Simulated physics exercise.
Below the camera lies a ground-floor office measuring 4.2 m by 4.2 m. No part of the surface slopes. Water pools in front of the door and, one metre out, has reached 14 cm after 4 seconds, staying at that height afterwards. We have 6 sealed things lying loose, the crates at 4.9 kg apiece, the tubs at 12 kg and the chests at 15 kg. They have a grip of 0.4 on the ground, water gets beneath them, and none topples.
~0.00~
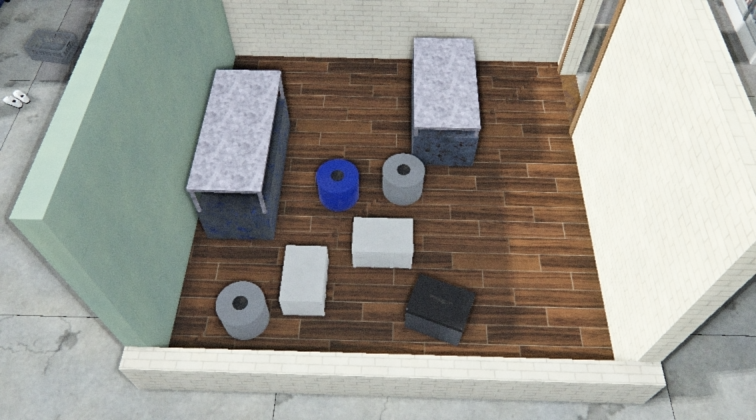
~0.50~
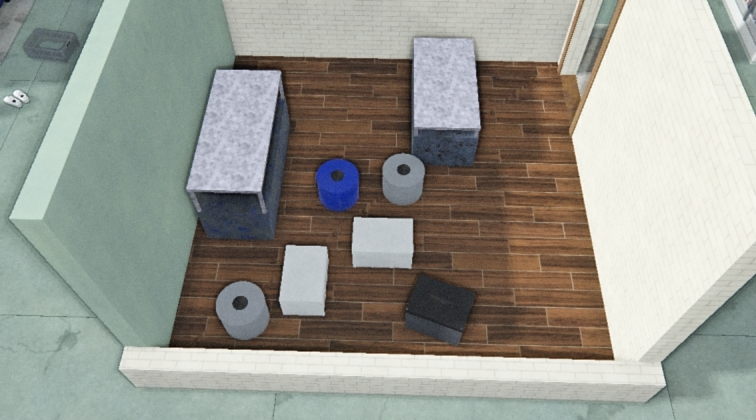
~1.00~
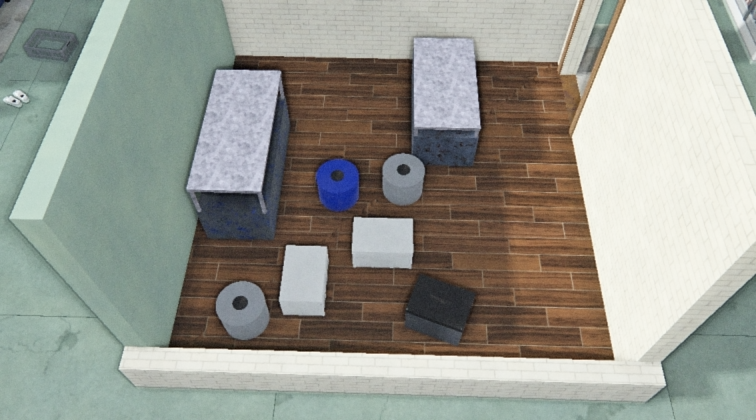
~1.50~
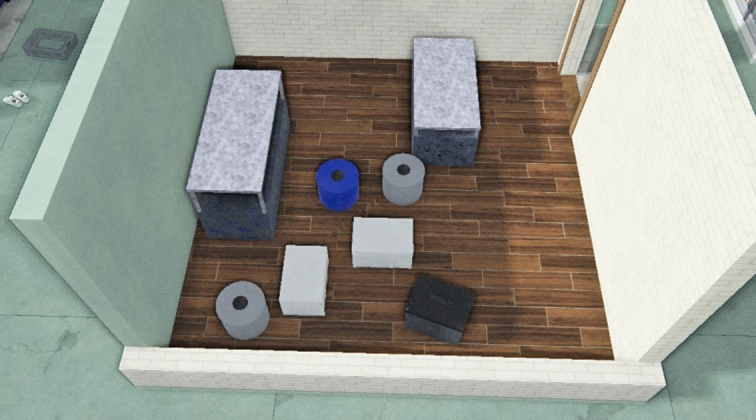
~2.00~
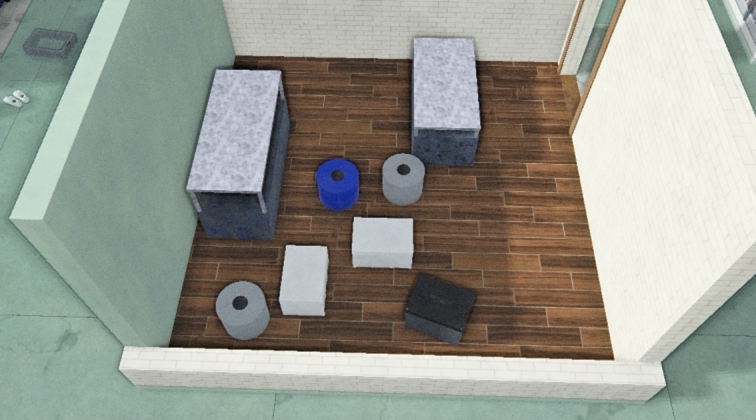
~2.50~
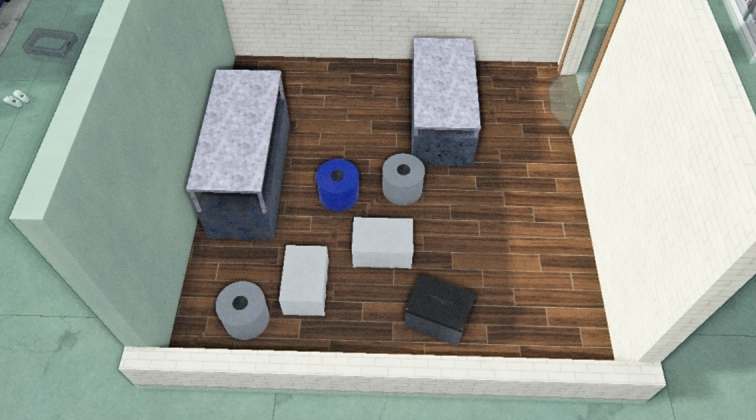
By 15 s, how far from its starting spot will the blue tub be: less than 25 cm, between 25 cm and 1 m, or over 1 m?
The blue tub ends up less than 25 cm away.
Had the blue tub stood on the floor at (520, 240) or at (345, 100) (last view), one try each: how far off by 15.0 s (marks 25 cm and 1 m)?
First try it goes a bit, second try it hardly moves at all.
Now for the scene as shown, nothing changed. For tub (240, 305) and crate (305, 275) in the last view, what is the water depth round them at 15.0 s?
Some 6 cm at the first, some 7 cm at the second.
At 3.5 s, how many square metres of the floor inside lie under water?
Roughly 1.0 m2.
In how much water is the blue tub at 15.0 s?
Near 4 cm deep.
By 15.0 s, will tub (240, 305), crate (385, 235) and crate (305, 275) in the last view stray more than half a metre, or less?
The first is not bigger, the second bigger and the third bigger.
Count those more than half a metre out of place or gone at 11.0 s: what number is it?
By my tally, 0.
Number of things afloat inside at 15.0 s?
Total: 2.
After 3.5 s the blue tub is near (337, 176), 0.0 m from its start, aground; 0 afloat.
After 6.8 s the blue tub is near (337, 176), 0.0 m from its start, aground; 0 afloat.
After 11.0 s the blue tub is near (337, 176), 0.0 m from its start, aground; 0 afloat.
After 15.0 s the blue tub is near (337, 176), 0.0 m from its start, aground; 2 afloat.
